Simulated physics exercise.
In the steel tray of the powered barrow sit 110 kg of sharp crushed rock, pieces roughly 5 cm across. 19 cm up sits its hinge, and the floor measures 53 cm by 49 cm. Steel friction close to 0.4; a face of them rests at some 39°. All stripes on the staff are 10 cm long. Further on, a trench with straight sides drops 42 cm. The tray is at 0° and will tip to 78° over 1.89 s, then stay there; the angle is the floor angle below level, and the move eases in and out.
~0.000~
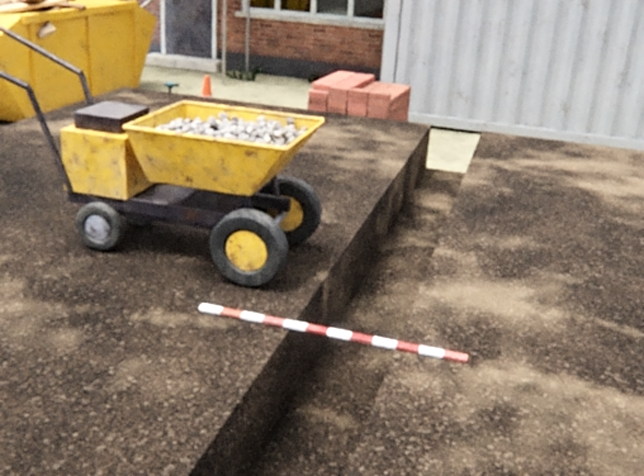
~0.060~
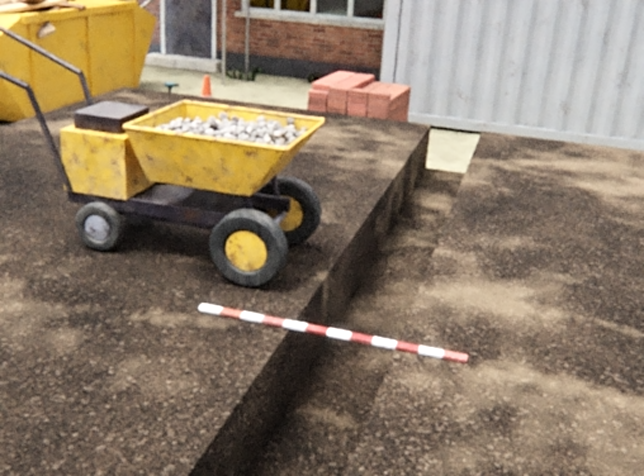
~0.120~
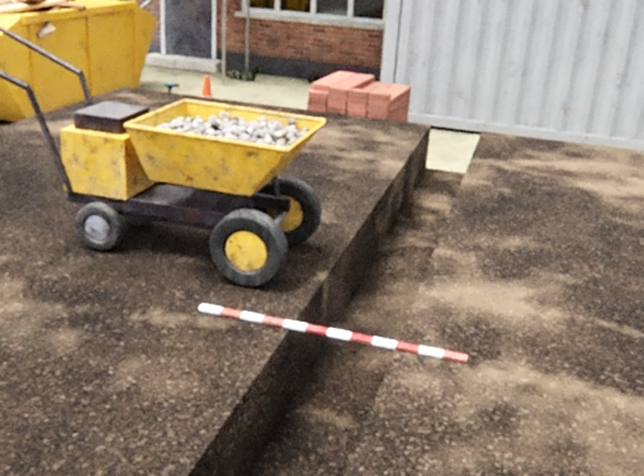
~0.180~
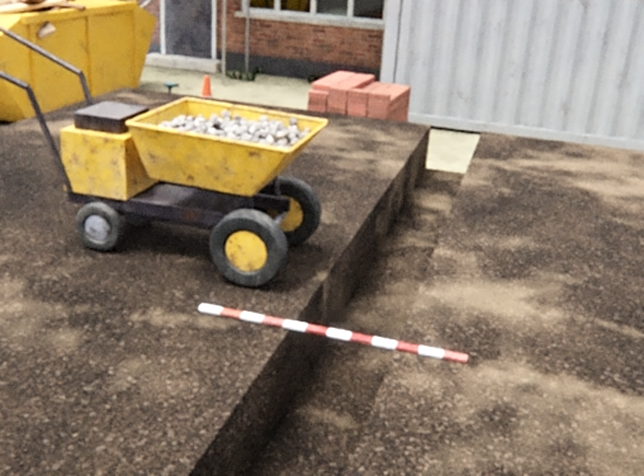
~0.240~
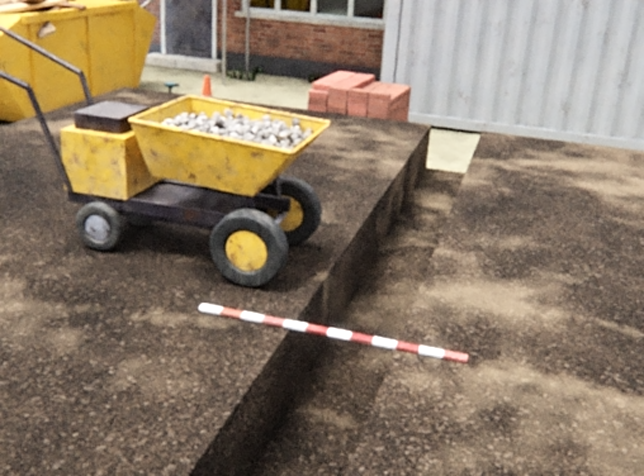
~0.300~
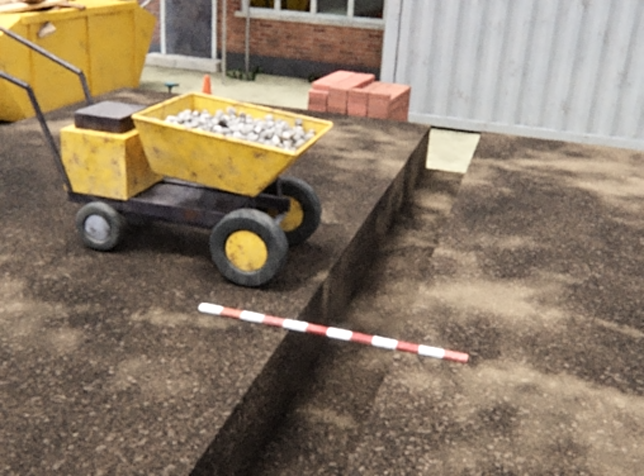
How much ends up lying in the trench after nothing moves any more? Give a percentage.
A share of about 92 per cent.
After 1.4 s the floor is at 66°; 100 % in the tray; the foremost stones are at (372, 227).
After 2.0 s the floor is at 78°; 51 % in the tray, 45 % in the trench, 4 % past the trench; the foremost stones are at (451, 293).
After 2.3 s the floor is at 78°; 22 % in the tray, 70 % in the trench, 8 % past the trench; the foremost stones are at (475, 295).
After 4.3 s the floor is at 78°; 0 % in the tray, 92 % in the trench, 8 % past the trench; the foremost stones are at (480, 292).
